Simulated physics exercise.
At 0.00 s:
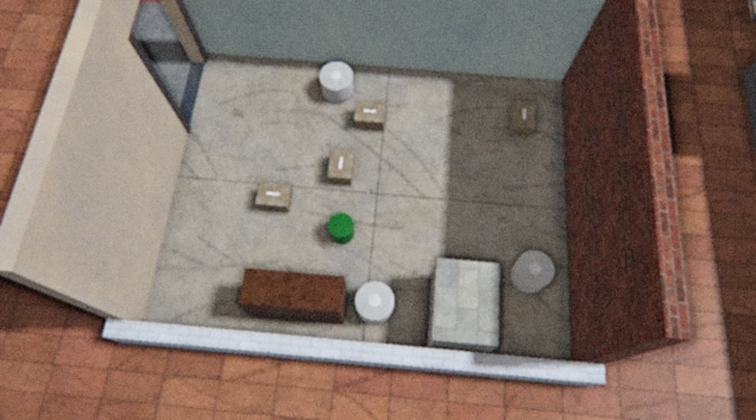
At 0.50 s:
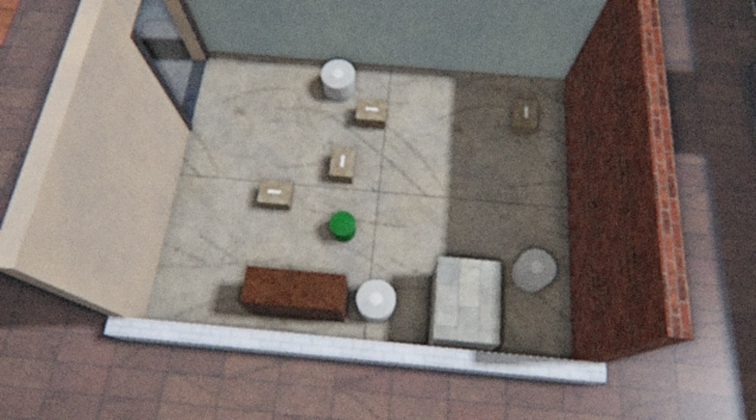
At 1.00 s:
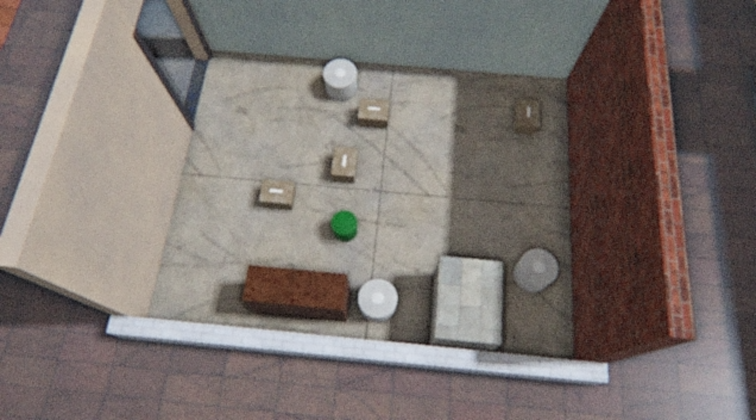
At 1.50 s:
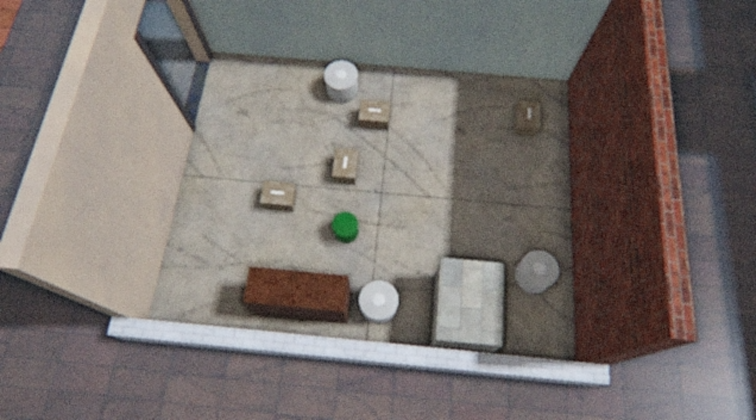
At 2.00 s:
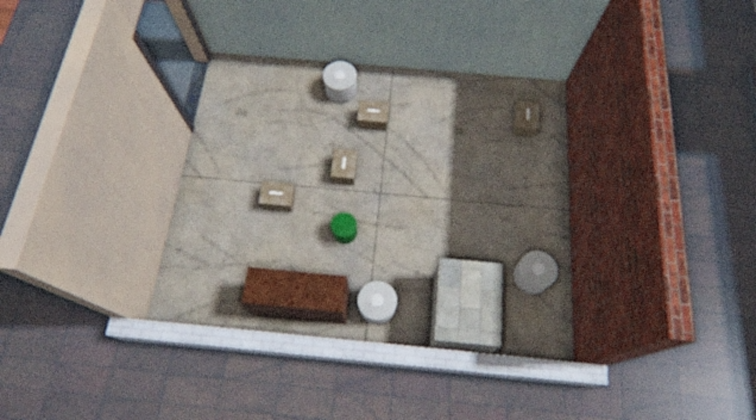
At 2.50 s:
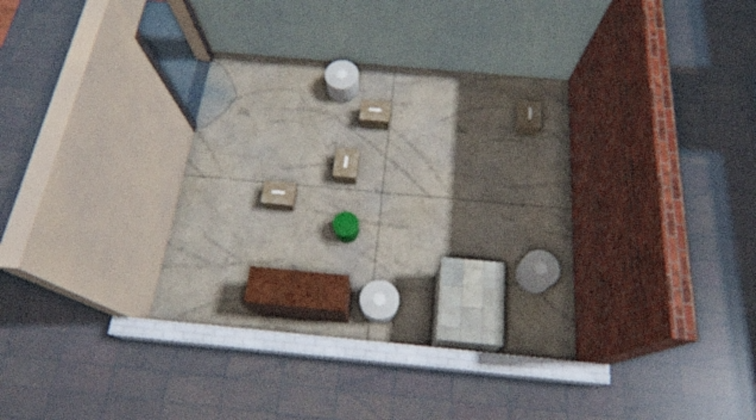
A ground-floor office with an open top is seen from high above, its doorway at the upper left. Small tan boxes, pale round containers and a green pail stand on the grey floor, with a long brown block and a whitish one near the front wall. The reddish paving outside turns blue-grey as water spreads, then a thin film enters the doorway; the objects stay put while the view jitters slightly.
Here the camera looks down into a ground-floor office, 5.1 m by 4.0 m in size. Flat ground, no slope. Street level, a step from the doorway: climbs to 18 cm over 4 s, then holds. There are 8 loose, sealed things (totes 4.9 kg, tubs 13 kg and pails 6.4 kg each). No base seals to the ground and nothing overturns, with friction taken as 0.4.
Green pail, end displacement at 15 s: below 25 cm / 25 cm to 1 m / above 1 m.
It will stay close to its spot.
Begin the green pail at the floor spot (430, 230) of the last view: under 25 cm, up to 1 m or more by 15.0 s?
Outcome - it covers a small distance.
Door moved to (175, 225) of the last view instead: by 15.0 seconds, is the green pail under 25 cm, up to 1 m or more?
The green pail drifts well away.
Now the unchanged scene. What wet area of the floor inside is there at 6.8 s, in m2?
At that time the wet patch spans about 13 m2.
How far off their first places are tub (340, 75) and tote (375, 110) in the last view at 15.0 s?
In that order: 300 cm, 350 cm.
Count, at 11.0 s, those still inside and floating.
At that instant the tally stands at 3.
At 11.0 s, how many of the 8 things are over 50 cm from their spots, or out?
The answer is 4.
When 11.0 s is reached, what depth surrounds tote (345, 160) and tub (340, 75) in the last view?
8 and 7 cm.
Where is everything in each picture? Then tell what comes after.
The green pail at (341, 225), on the bottom; 0.0 m2 under water; 0 of 8 have shifted, in the first frame.
The green pail at (342, 223) rests on the ground; 0.0 m2 under water; 0 of 8 have shifted, in the second frame.
The green pail at (344, 223), on the bottom; 0.0 m2 under water; 0 of 8 have shifted, in the third frame.
The green pail at (345, 224) rests on the ground; water covers 0.0 m2; 0 of 8 have shifted, in the fourth frame.
The green pail at (344, 225) rests on the ground; water covers 0.0 m2; 0 of 8 have shifted, in the fifth frame.
The green pail at (346, 224) rests on the ground; water covers 0.3 m2; 0 of 8 have shifted, in the sixth frame.
After 3.5 s the green pail is near (346, 224), 0.0 m from its start, aground; 0 afloat.
After 6.8 s the green pail is near (346, 224), 0.0 m from its start, aground; 0 afloat.
After 11.0 s the green pail is near (346, 224), 0.0 m from its start, aground; 3 afloat.
After 15.0 s the green pail is near (346, 224), 0.0 m from its start, aground; 6 afloat.
